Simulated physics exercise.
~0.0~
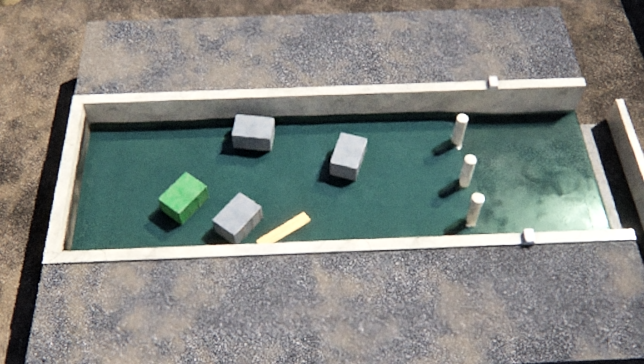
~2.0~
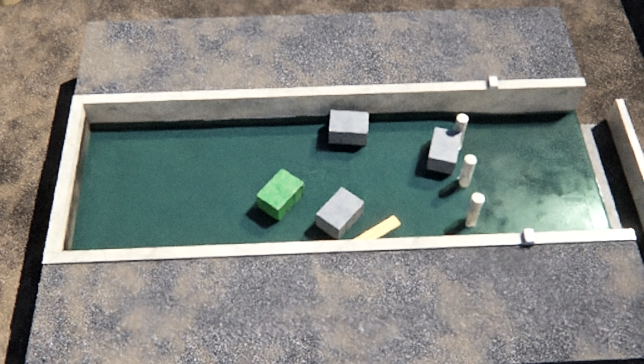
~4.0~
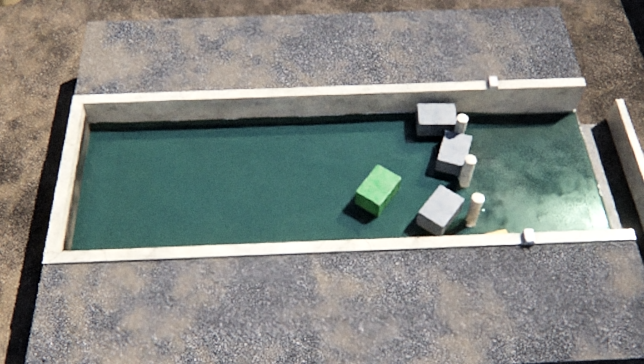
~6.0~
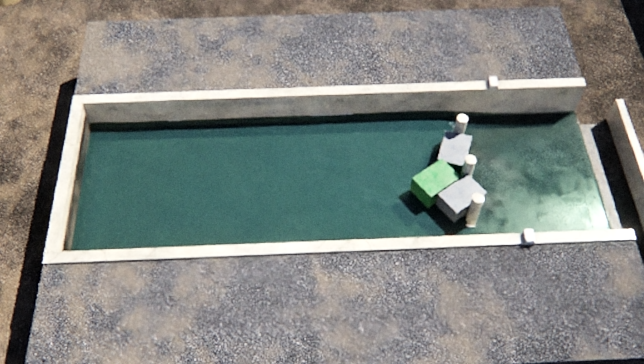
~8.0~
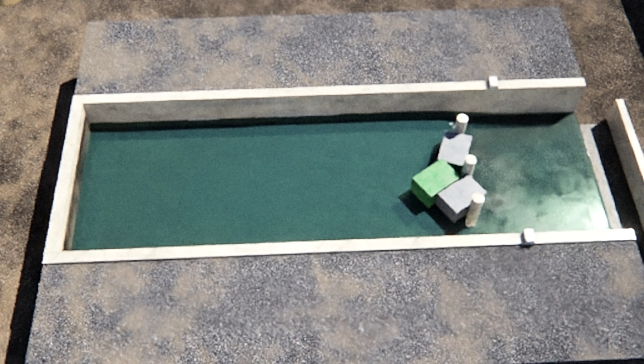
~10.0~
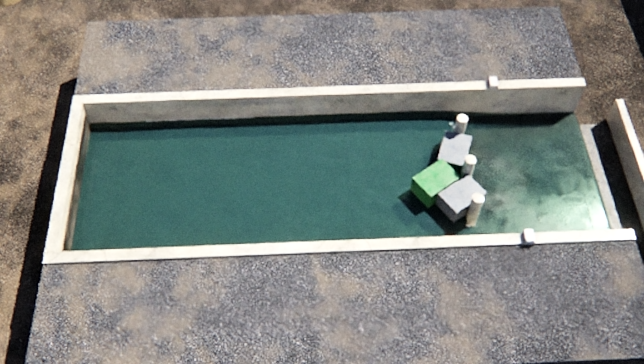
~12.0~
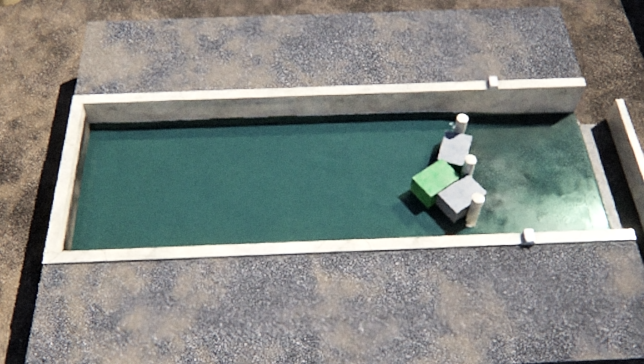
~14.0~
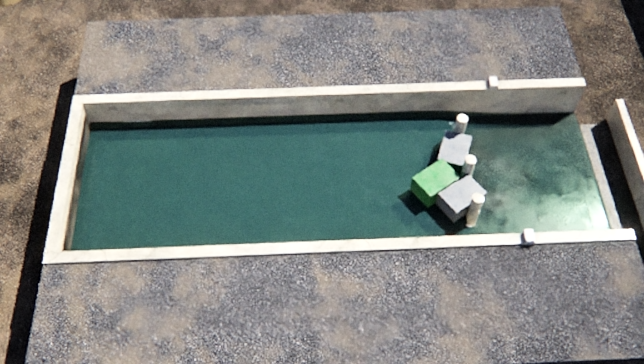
Green and grey blocks drifting right along a water channel, three jamming against white posts while one grey block and a yellow board disappear.
